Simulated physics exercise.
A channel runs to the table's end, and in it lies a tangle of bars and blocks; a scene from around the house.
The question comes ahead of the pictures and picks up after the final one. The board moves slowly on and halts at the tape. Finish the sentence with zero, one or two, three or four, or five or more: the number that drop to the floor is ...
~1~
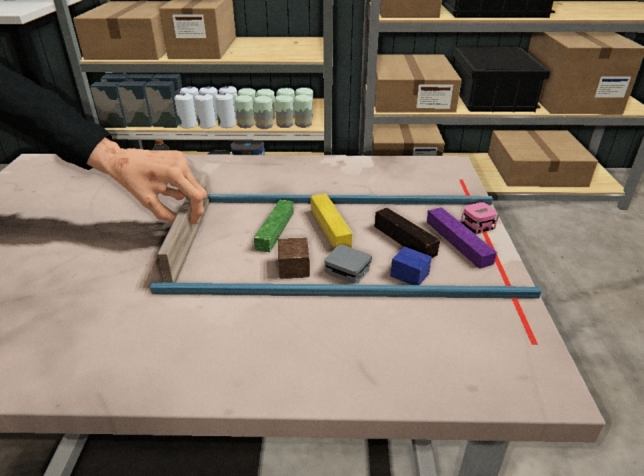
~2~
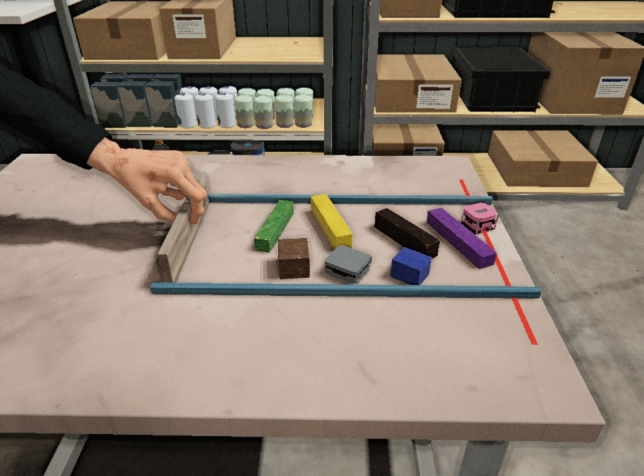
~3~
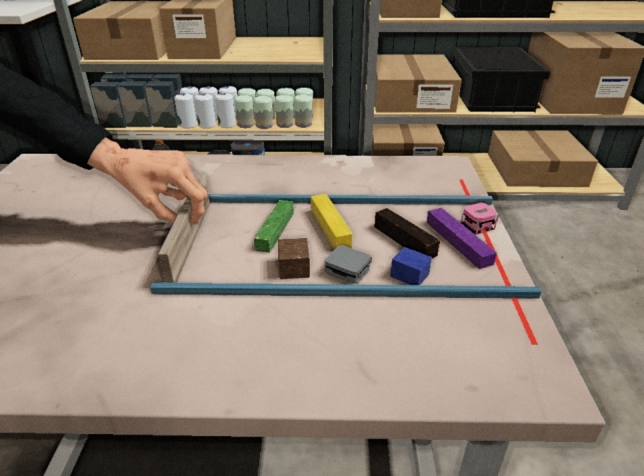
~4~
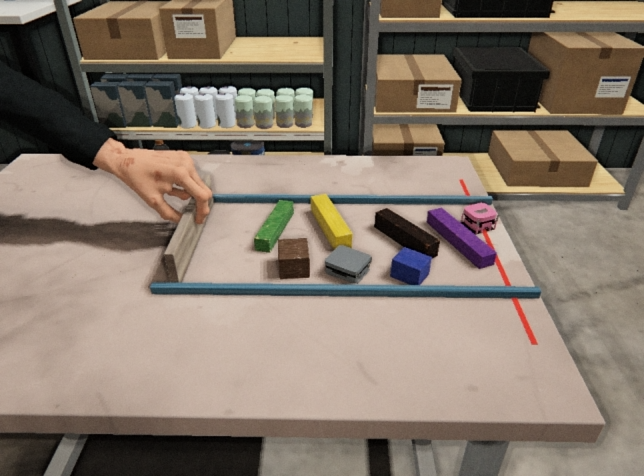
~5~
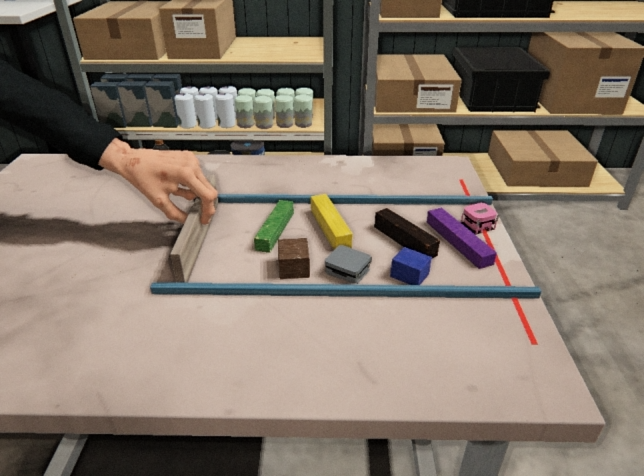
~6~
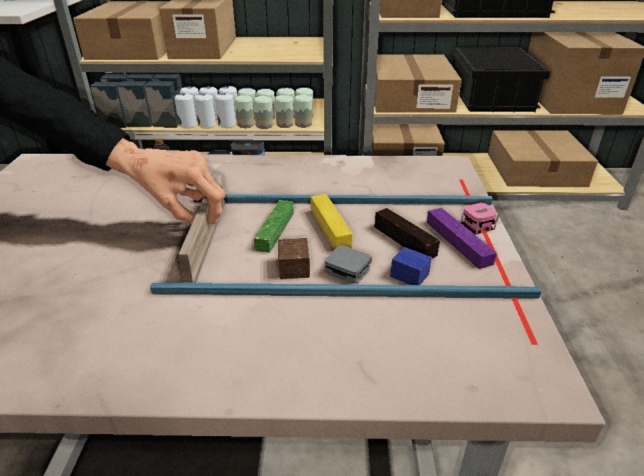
The number that drop to the floor is five or more.
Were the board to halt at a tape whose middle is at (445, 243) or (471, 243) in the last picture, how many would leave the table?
You'd find 3 and then 5 on the floor.
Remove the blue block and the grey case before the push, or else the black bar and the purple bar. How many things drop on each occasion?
You'd see 4 fallen, and 4 in the other try.
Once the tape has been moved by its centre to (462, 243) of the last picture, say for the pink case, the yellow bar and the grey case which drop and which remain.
Pink case - goes down, yellow bar - stays in place, grey case - stays in place.
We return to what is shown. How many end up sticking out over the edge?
The count is 1.
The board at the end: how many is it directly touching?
At rest, 2 are in contact.
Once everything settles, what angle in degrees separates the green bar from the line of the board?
Some 0 degrees.
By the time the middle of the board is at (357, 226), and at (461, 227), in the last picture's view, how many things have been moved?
Counting first: 6, next 8.
Early on, none off yet; pink case at rest near (479, 219); purple bar at rest near (459, 236); black bar at rest near (406, 233).
Finally, the number that fall off is five or more; lost, yellow bar, grey case, blue block, black bar, purple bar and pink case.
